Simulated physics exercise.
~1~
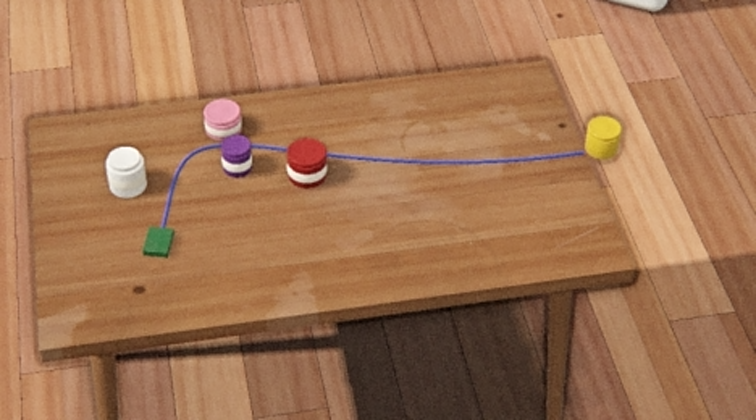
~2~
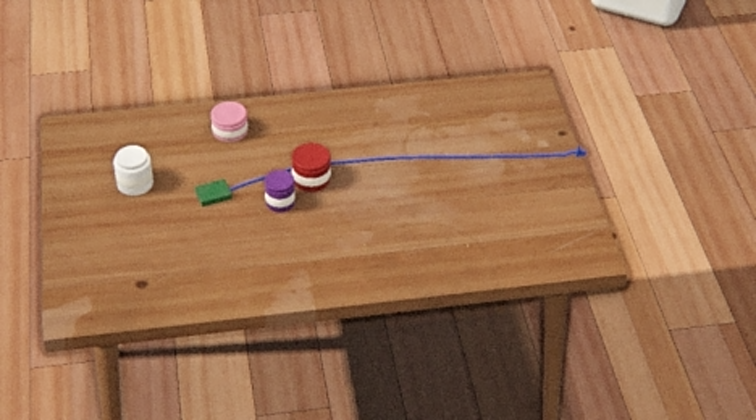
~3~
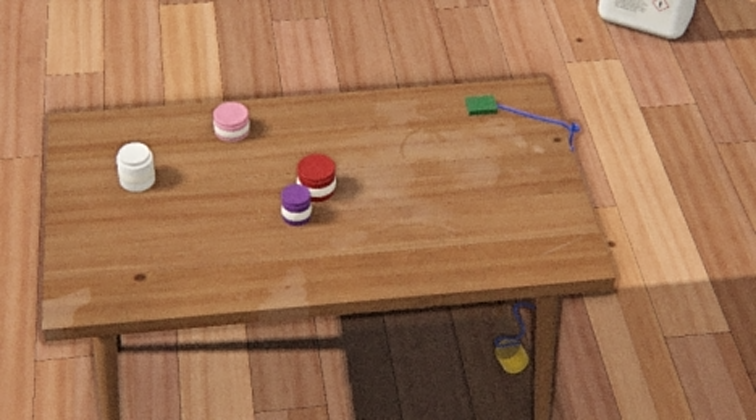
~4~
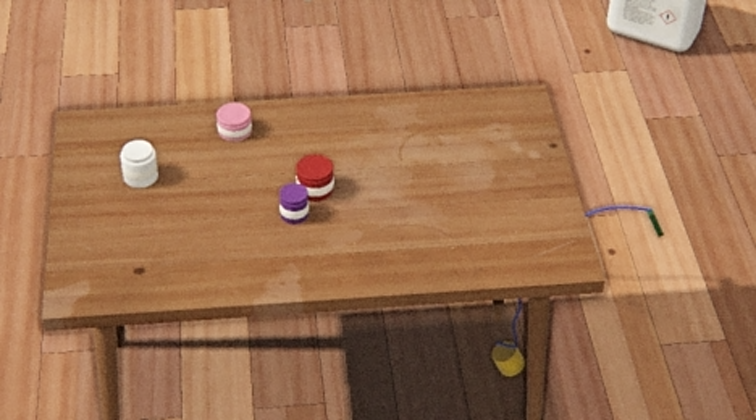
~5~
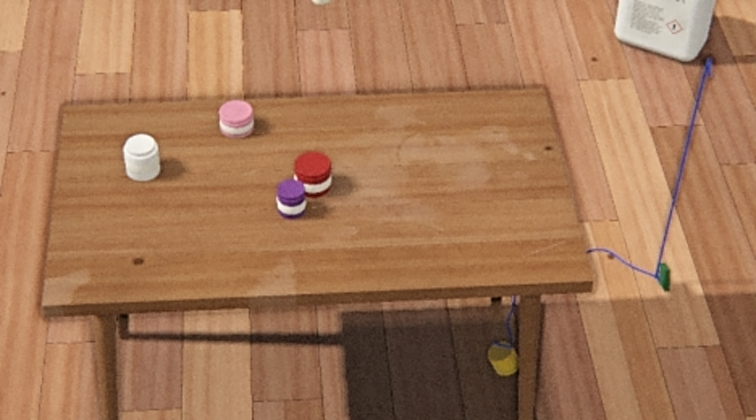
Blue cable tied to a falling yellow cylinder dragging a green block past nudged jars and off the wooden table's right edge.
